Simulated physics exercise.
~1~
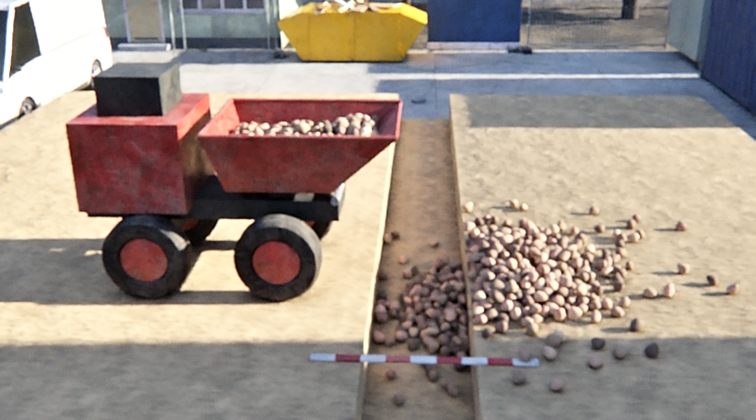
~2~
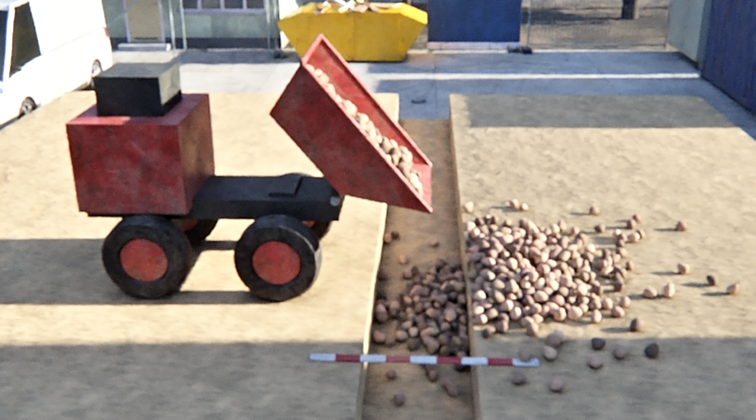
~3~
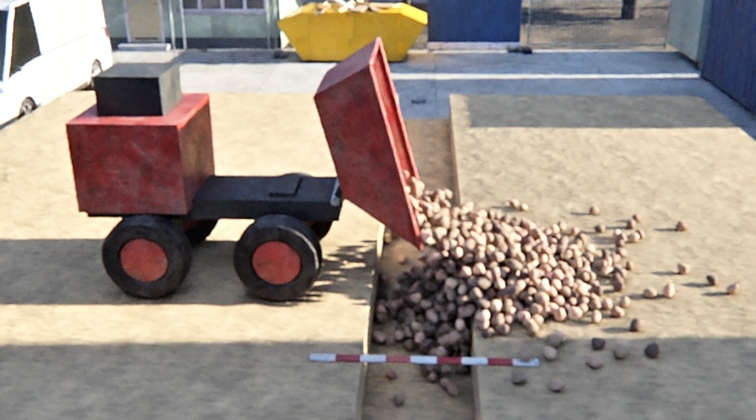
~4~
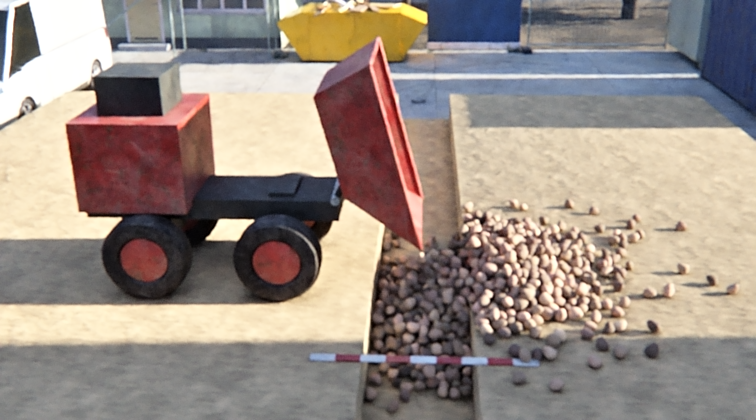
Red dumper raising its skip and tipping rounded cobbles into the trench, adding to the loose heap, then holding the emptied skip upright.
